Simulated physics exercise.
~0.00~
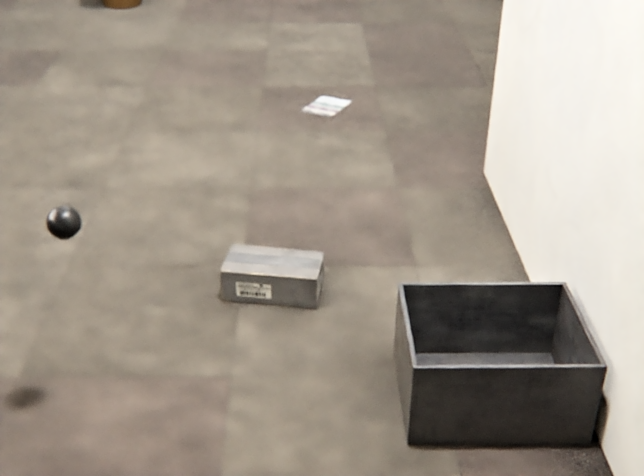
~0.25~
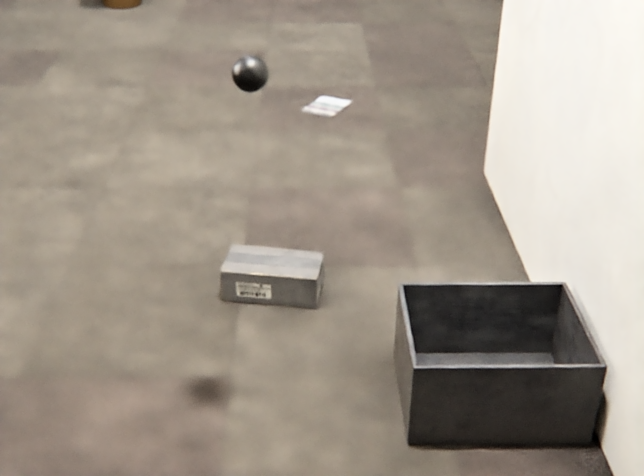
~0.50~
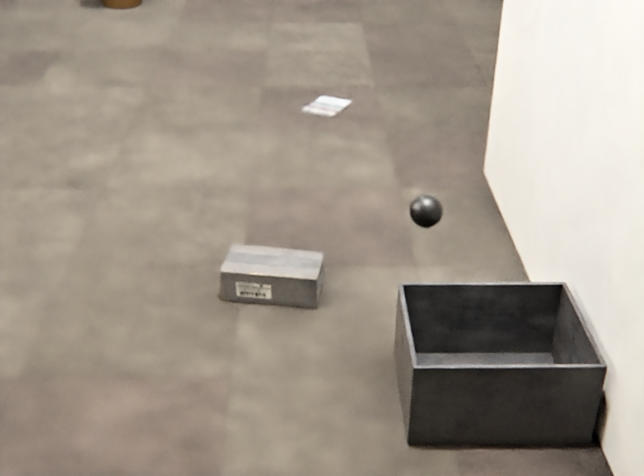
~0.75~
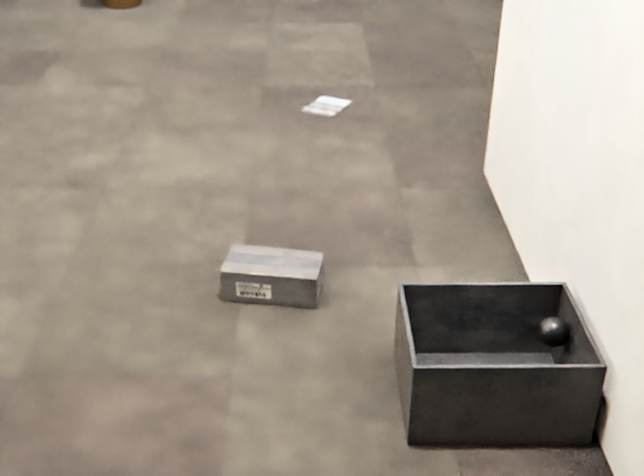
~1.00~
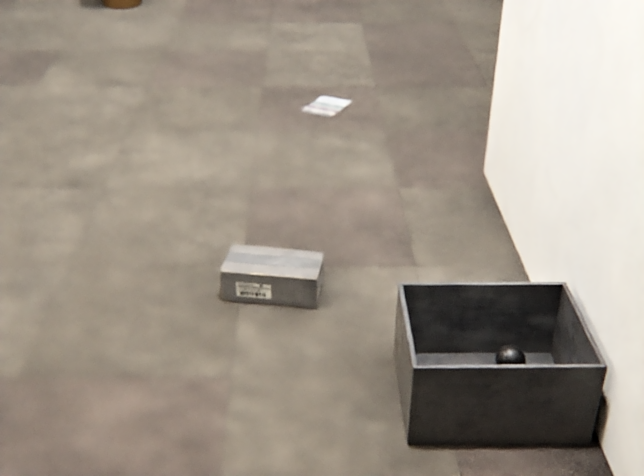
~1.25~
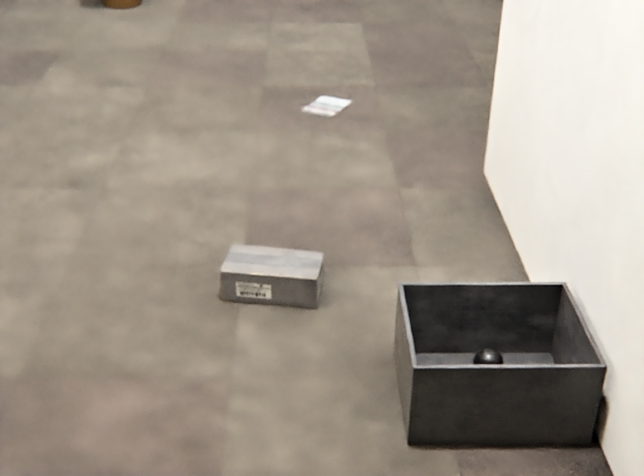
Open dark box catching a small black ball that arcs over a grey parcel, drops inside, and settles on the bottom.
